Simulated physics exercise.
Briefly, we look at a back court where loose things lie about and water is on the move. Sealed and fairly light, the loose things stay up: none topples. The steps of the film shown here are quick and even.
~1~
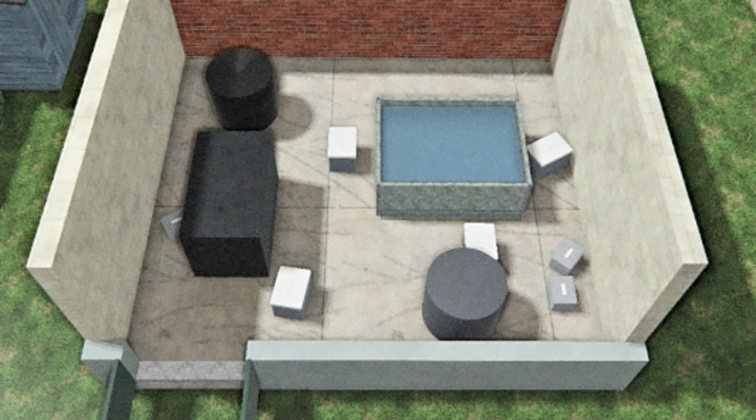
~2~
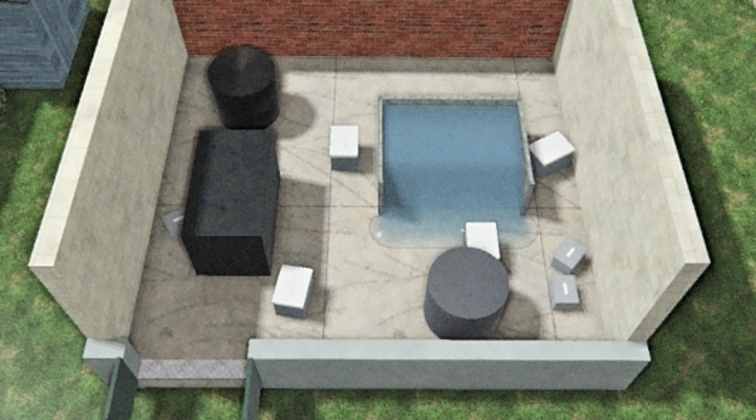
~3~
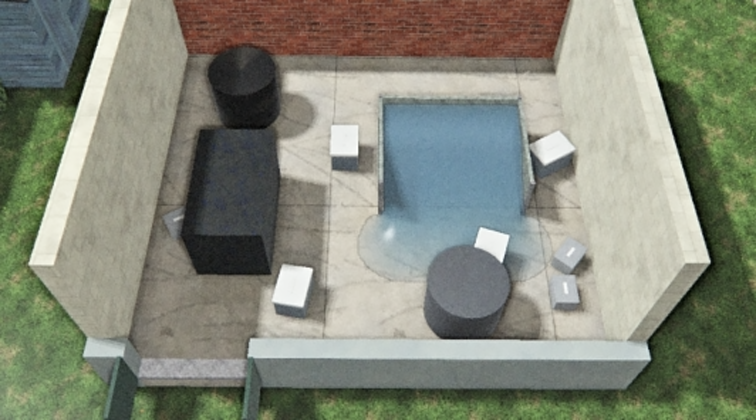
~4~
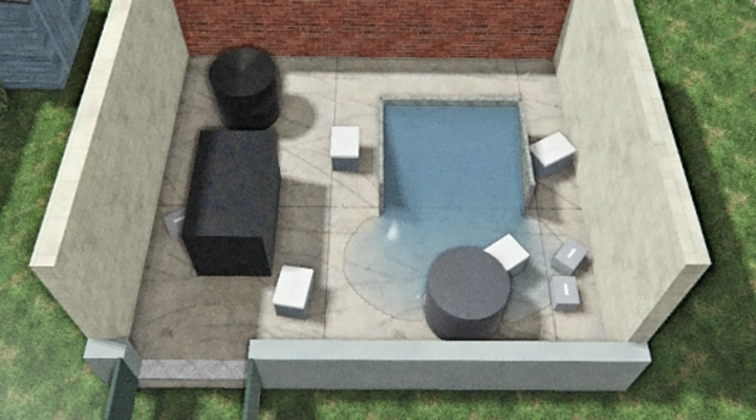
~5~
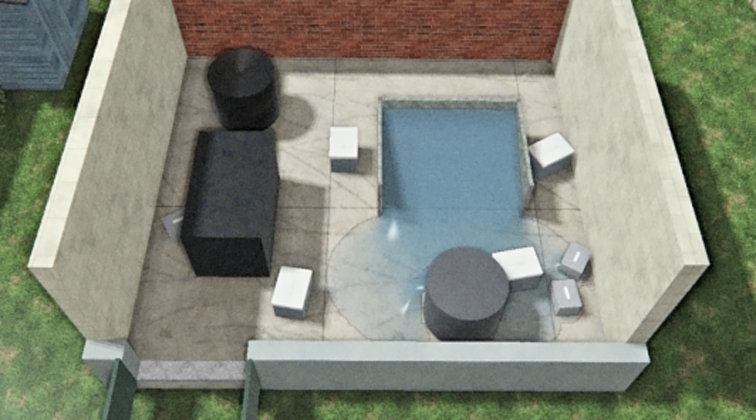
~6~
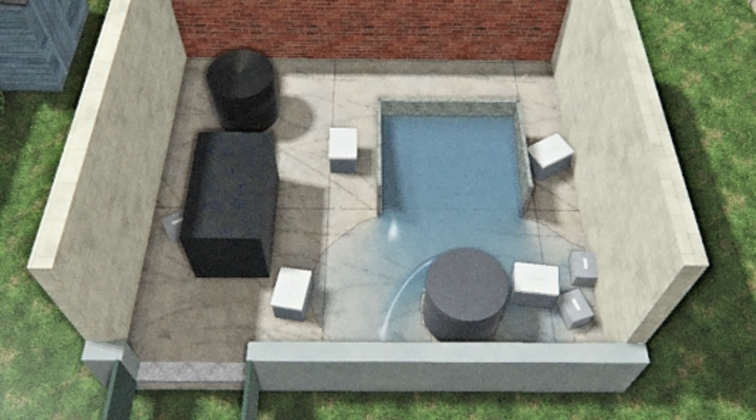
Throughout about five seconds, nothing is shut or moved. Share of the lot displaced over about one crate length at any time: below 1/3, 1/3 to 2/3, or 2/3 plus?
The portion knocked well out of place is two thirds or greater.
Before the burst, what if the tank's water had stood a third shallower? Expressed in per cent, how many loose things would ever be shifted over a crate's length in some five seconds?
Share moved that far: Approx. 90 %.
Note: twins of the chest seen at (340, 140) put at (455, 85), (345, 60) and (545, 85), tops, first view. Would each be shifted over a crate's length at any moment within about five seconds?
Taking them one at a time: Falls short; falls short; goes the distance.
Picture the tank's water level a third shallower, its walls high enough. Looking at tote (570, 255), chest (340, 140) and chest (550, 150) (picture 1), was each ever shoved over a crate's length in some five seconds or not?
Note, listed order: Covered it / didn't cover it / covered it.
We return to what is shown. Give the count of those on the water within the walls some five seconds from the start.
Counted: 5.
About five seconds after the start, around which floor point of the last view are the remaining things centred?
I'd put it at roughly (391, 141).
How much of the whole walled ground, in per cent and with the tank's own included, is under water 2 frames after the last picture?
Wet share: Around 30 %.
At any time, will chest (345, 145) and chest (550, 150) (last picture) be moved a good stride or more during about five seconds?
Taking them as you listed them, I'd say too little for the first and travelled that much for the second.
A moment on, 2 of 7 are well off their spots; 3 afloat.
Next, 4 of 7 are well off their spots; 3 afloat.
Later, 5 of 7 are well off their spots; 5 afloat.
In the end, 5 of 7 are well off their spots, and 6 have been at some point; 5 afloat.
